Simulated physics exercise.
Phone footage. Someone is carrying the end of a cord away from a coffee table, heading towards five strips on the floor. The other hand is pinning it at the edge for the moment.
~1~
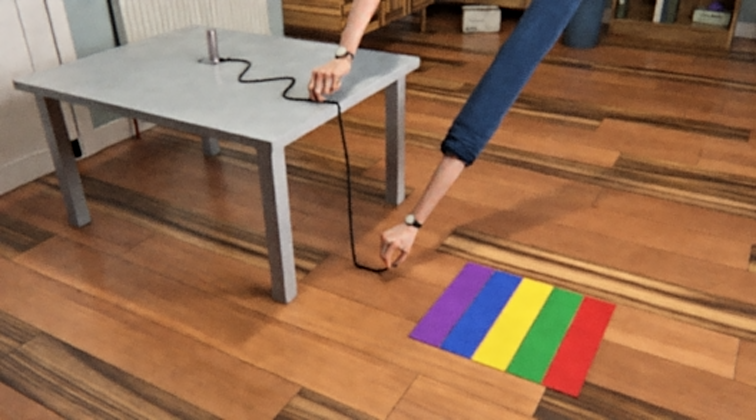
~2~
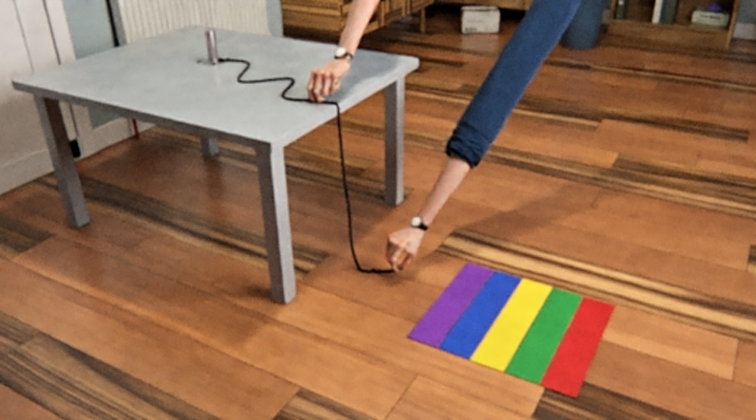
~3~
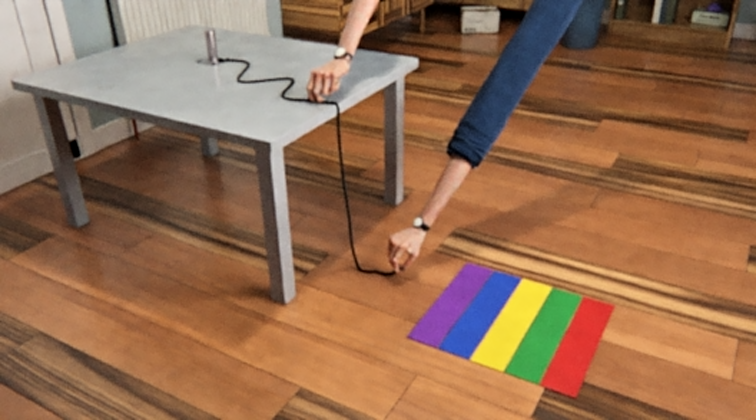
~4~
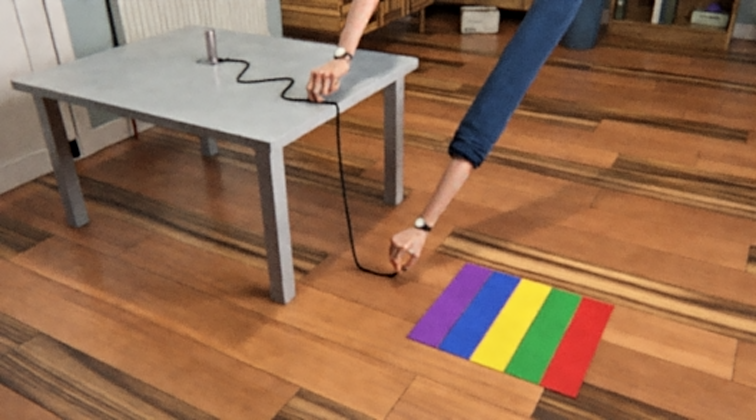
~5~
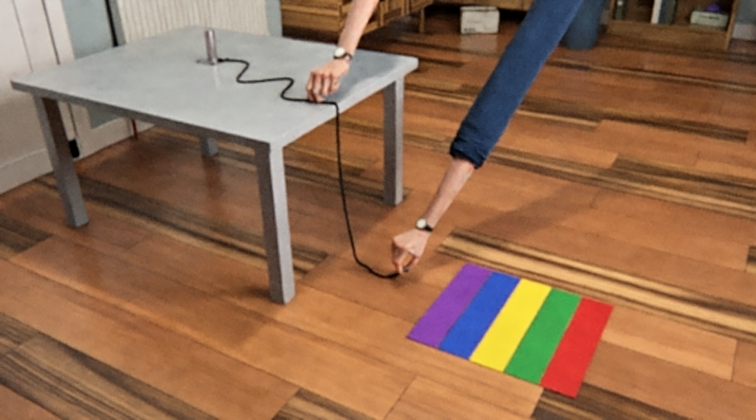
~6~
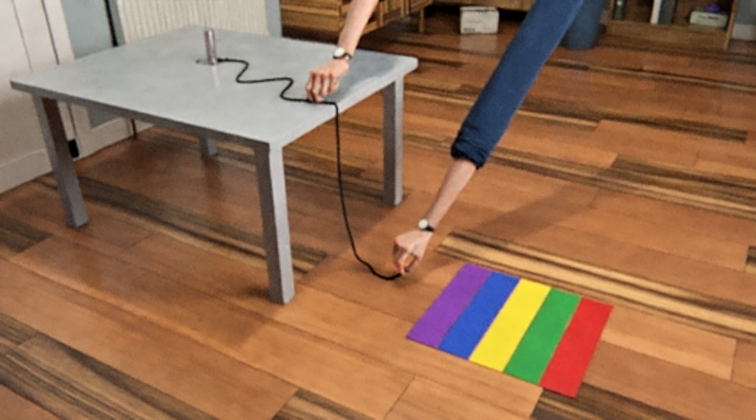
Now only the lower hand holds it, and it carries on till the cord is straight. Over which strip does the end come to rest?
Over the red strip.
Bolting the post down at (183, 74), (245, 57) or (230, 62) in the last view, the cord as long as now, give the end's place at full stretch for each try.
Pixels, try by try: About (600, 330), (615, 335), (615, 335).
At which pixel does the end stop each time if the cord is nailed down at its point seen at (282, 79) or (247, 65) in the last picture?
In order: Close to (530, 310) and close to (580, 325).
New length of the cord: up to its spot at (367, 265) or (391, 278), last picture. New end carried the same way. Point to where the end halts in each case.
First try near (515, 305), second near (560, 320).
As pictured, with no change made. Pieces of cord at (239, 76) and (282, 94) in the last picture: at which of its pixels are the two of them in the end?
The first moves to (269, 76), the second to (354, 107).
Soon after, end near (516, 306); over yellow.
Then, end near (561, 320); over green.
At full stretch, end near (589, 329); over red. The red one.
